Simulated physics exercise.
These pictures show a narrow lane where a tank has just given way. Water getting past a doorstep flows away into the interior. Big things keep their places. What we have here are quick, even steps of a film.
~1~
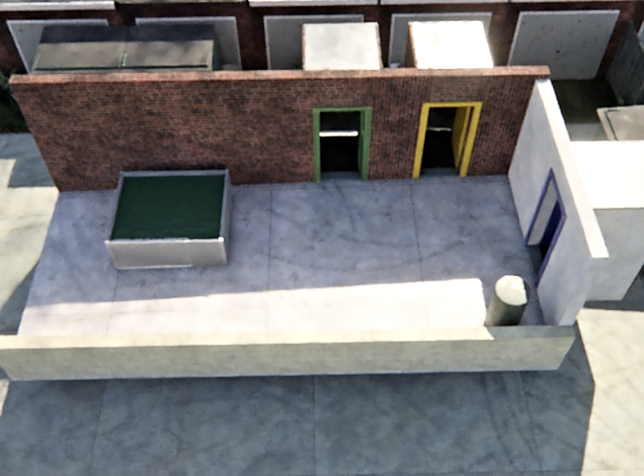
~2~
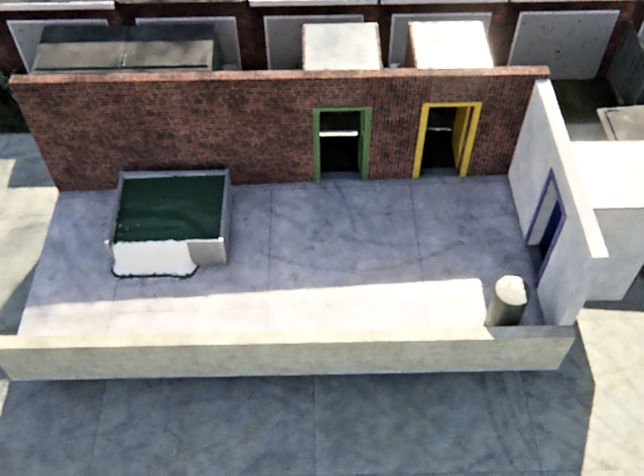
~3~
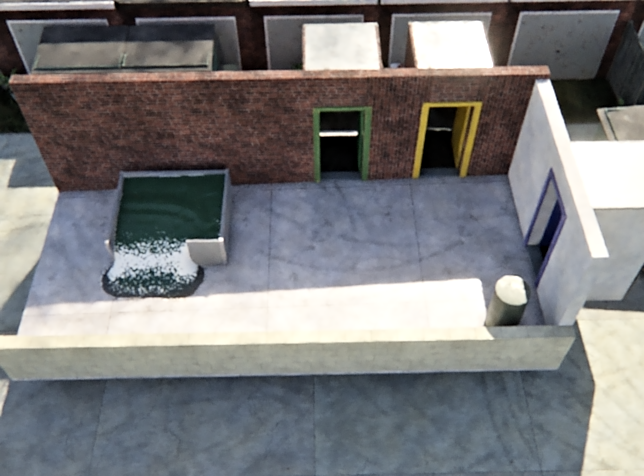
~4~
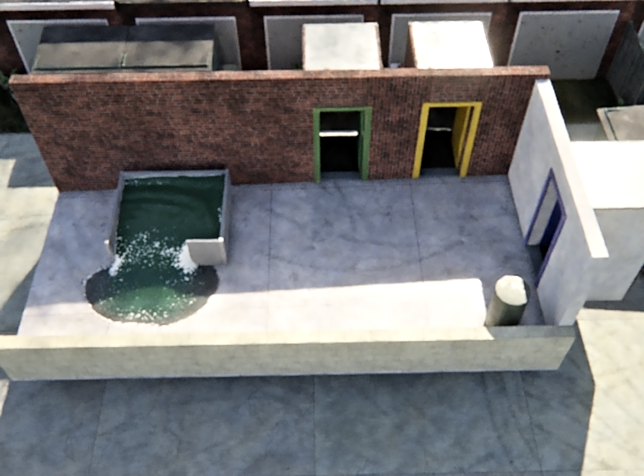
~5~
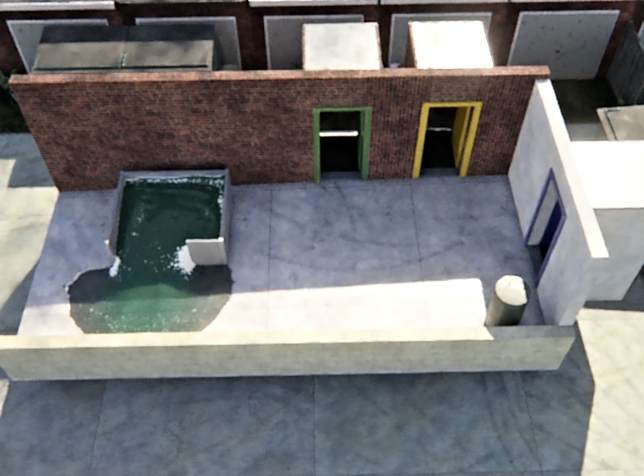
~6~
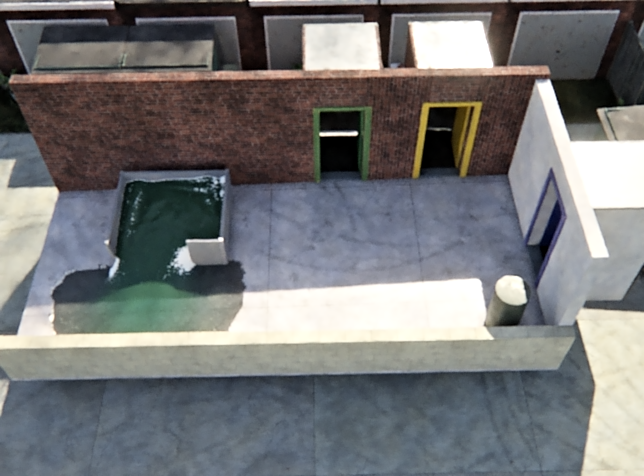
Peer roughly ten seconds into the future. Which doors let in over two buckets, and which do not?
Green door: Up to two buckets. Yellow door: Up to two buckets. Blue door: Up to two buckets.
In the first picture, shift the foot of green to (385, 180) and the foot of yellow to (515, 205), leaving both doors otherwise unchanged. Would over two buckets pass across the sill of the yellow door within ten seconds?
Lab note - yellow door: Under the limit.
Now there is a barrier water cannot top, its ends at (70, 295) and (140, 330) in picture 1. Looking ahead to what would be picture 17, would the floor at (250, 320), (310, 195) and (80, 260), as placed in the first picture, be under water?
Reading the points as listed, I get deluged, then left untouched, then deluged.
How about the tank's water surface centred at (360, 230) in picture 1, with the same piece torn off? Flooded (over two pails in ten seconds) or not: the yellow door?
Going door by door, the yellow door tops the mark.
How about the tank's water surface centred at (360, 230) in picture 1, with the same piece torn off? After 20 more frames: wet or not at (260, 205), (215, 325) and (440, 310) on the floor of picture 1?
So, in the order given, I'd say unaffected, soaked through, soaked through.
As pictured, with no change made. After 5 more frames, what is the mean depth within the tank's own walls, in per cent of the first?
Close to 56 %.
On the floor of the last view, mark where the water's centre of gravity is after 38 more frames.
I'd place it roughly at (237, 274).
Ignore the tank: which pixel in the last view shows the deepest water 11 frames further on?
Roughly (113, 348).
A moment on, water covers 20 % of the floor; the green door not reached, the yellow door not reached, the blue door not reached.
Next, water covers 25 % of the floor; the green door not reached, the yellow door not reached, the blue door not reached.
Then, water covers 50 % of the floor; the green door not reached, the yellow door not reached, the blue door not reached.
Later, water covers 80 % of the floor; the green door under two buckets in, the yellow door wet at the sill, nothing in, the blue door wet at the sill, nothing in.
In the end, water covers 70 % of the floor; the green door under two buckets in, the yellow door under two buckets in, the blue door wet at the sill, nothing in.
